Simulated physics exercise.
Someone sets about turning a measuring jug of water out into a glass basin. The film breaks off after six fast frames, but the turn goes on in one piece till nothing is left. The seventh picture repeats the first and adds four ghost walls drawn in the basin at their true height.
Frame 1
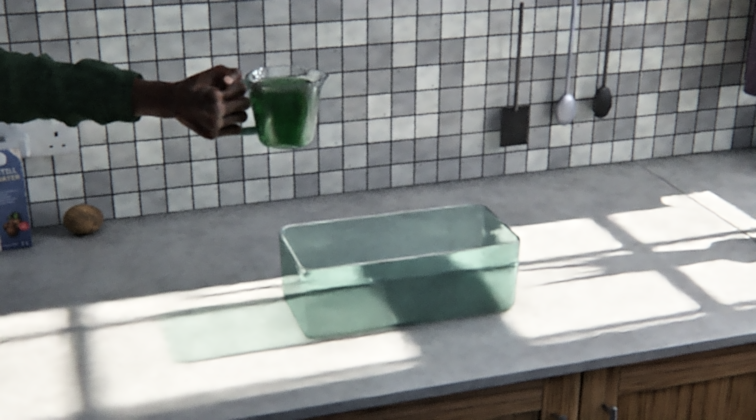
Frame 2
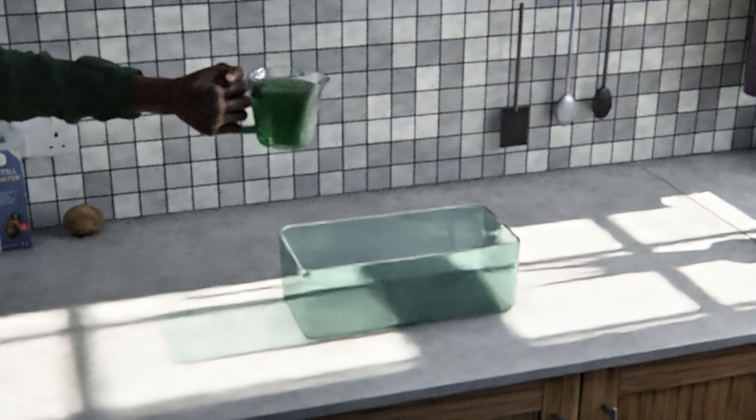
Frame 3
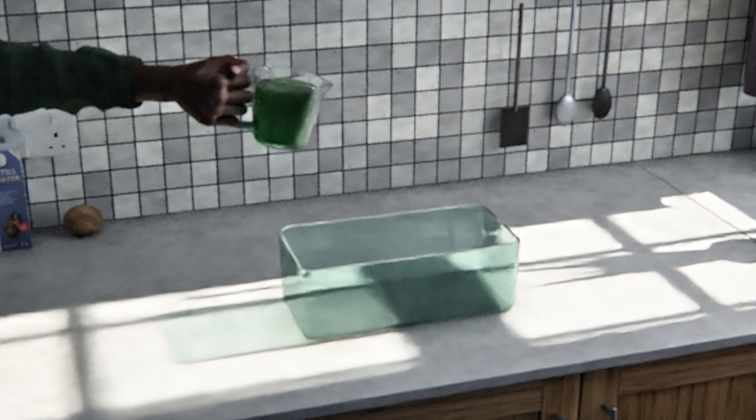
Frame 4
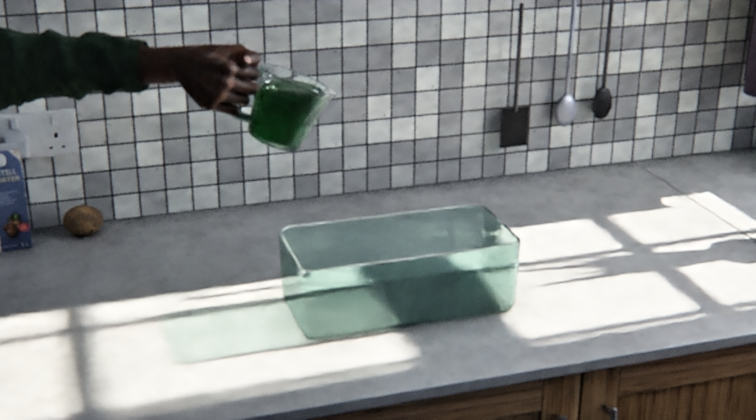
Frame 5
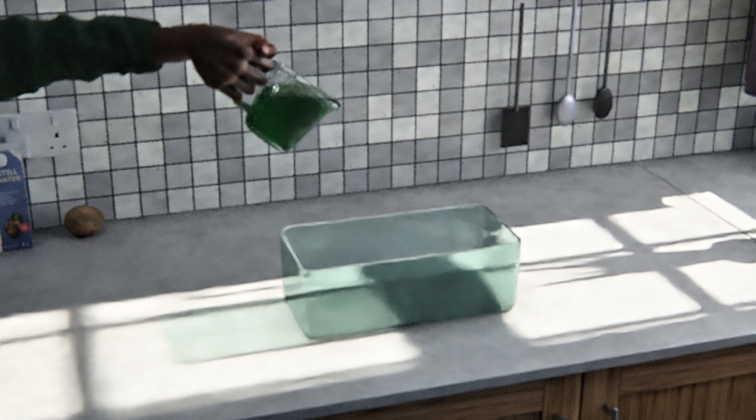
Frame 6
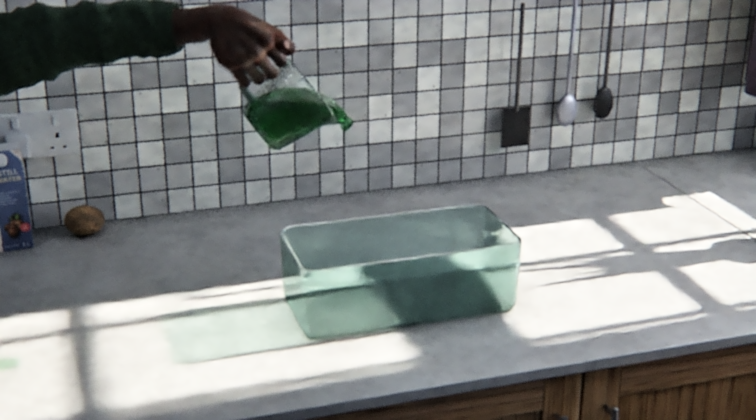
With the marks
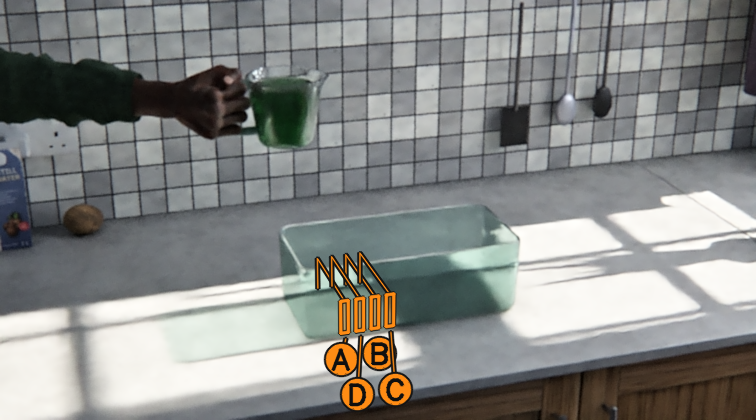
A hand holding a clear jug of green liquid above a glass basin, steadily tilting it rightward until liquid reaches the lip.
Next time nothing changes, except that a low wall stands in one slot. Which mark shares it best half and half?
Place C.
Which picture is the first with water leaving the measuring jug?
Picture 5.
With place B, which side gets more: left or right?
More ends on the right.
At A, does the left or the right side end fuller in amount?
The right side.
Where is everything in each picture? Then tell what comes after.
Upright, lip at (327, 75); basin from (303, 337) to (513, 306); nothing has left yet.
Tipped about 3°, lip at (328, 77); nothing has left yet.
Tipped about 11°, lip at (331, 83); nothing has left yet.
Tipped about 23°, lip at (335, 94); nothing has left yet.
Tipped about 38°, lip at (337, 107); water is over the lip, down to (337, 107).
Tipped about 55°, lip at (335, 122); water is over the lip, down to (343, 127).
On the marked copy, A at (345, 338); B at (376, 334); C at (390, 331); D at (360, 336).
With A, about 5 % ends left of the wall and 91 % right of it; 4 % is lost outside.
With B, about 11 % ends left of the wall and 86 % right of it.
With C, about 52 % ends left of the wall and 45 % right of it; 3 % is lost outside.
With D, about 5 % ends left of the wall and 92 % right of it; 3 % is lost outside.
